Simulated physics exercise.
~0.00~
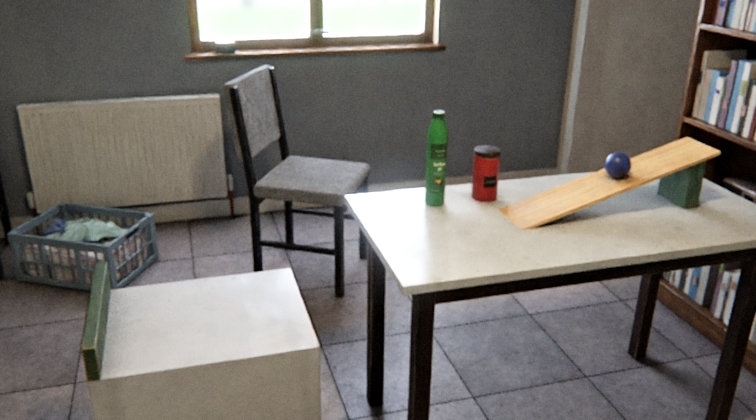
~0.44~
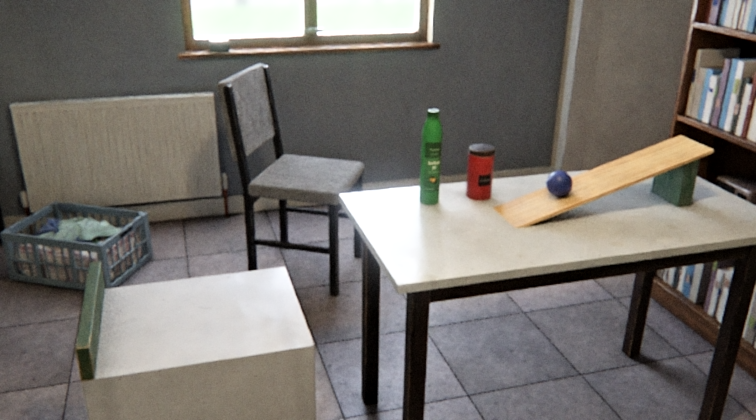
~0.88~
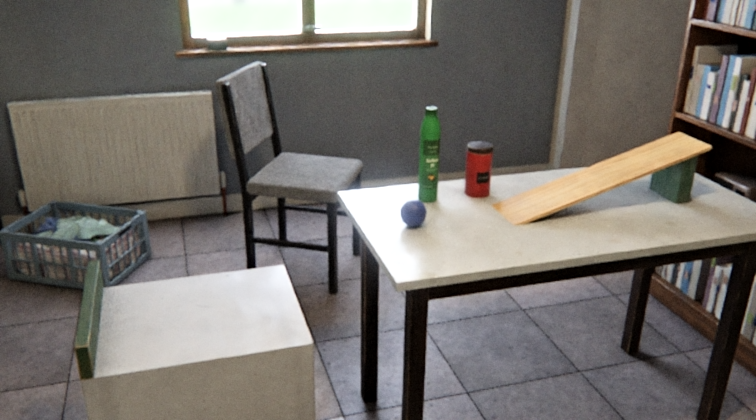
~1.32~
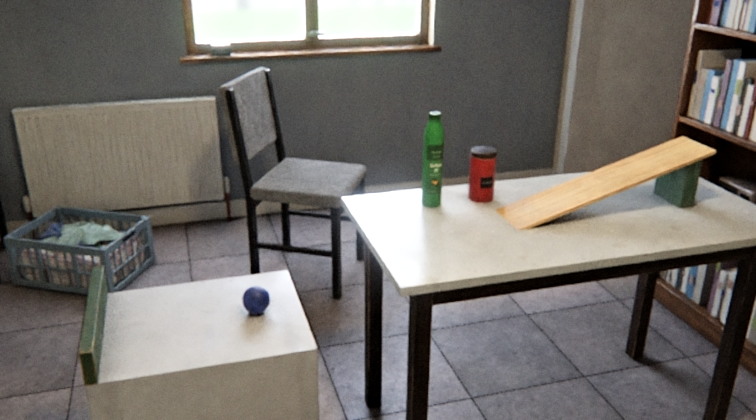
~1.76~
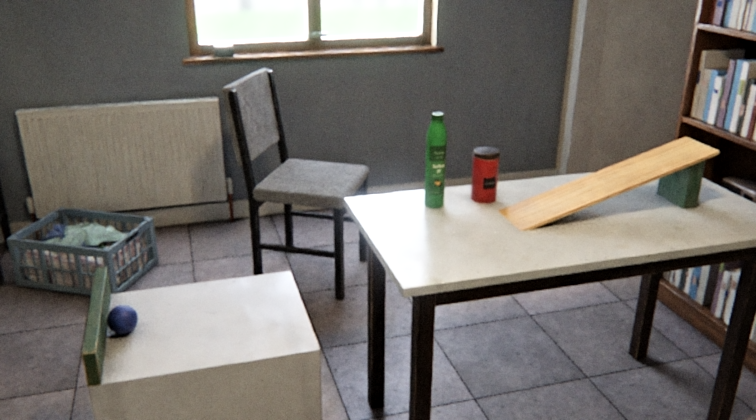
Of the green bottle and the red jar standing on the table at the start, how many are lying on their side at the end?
None of them are lying down; the green bottle and the red jar both still stand upright on the table.
